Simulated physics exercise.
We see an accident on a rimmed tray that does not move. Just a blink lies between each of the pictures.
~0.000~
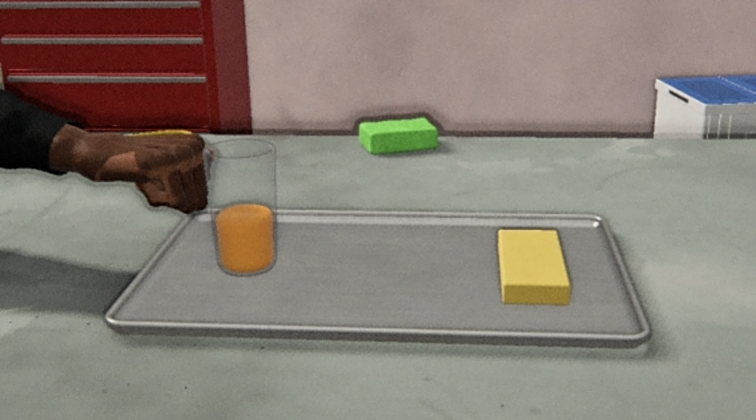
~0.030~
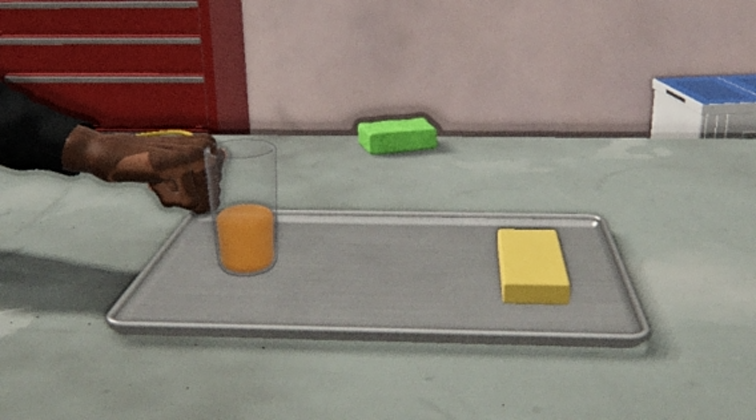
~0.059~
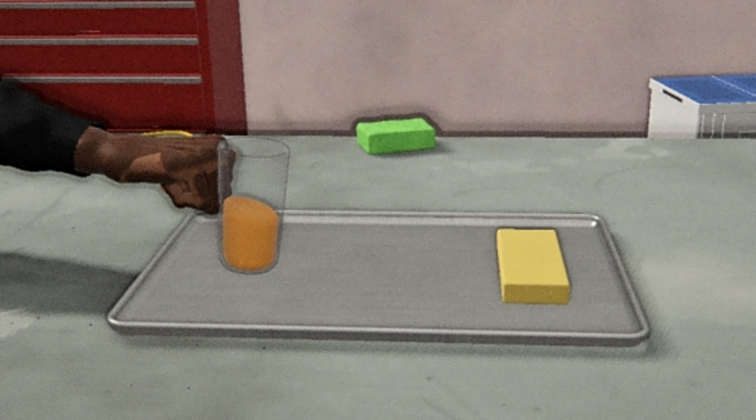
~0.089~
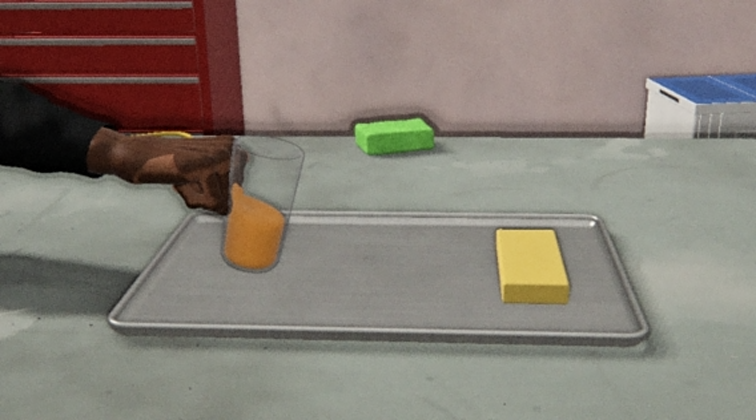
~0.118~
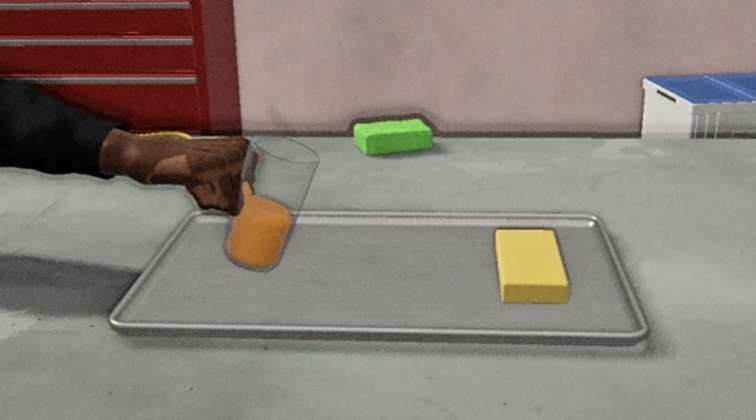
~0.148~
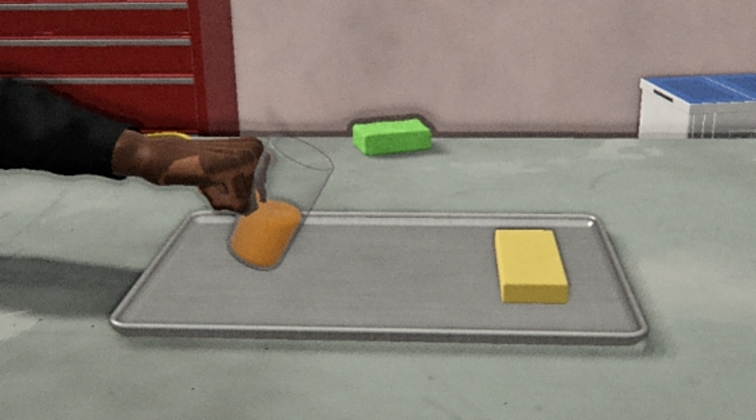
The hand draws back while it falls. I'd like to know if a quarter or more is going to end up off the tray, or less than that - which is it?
Turns out the tray keeps more than three quarters of it.
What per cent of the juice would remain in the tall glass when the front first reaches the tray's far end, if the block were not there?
Roughly 40 per cent.
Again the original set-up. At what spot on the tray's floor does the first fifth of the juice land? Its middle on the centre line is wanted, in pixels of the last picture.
Landing point, centre line: Approx. (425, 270).
A moment on, the tall glass lies on its side and 100 per cent is in the glass, 0 on the tray and 0 above or beyond its rim.
Next, the tall glass lies on its side and 74 per cent is in the glass, 14 on the tray and 12 above or beyond its rim.
Then the tall glass lies on its side and 40 per cent is in the glass, 43 on the tray and 17 above or beyond its rim.
Later the tall glass lies on its side and 23 per cent is in the glass, 73 on the tray and 5 above or beyond its rim.
In the end 96 per cent is held by tray and glass, 4 is off the tray.
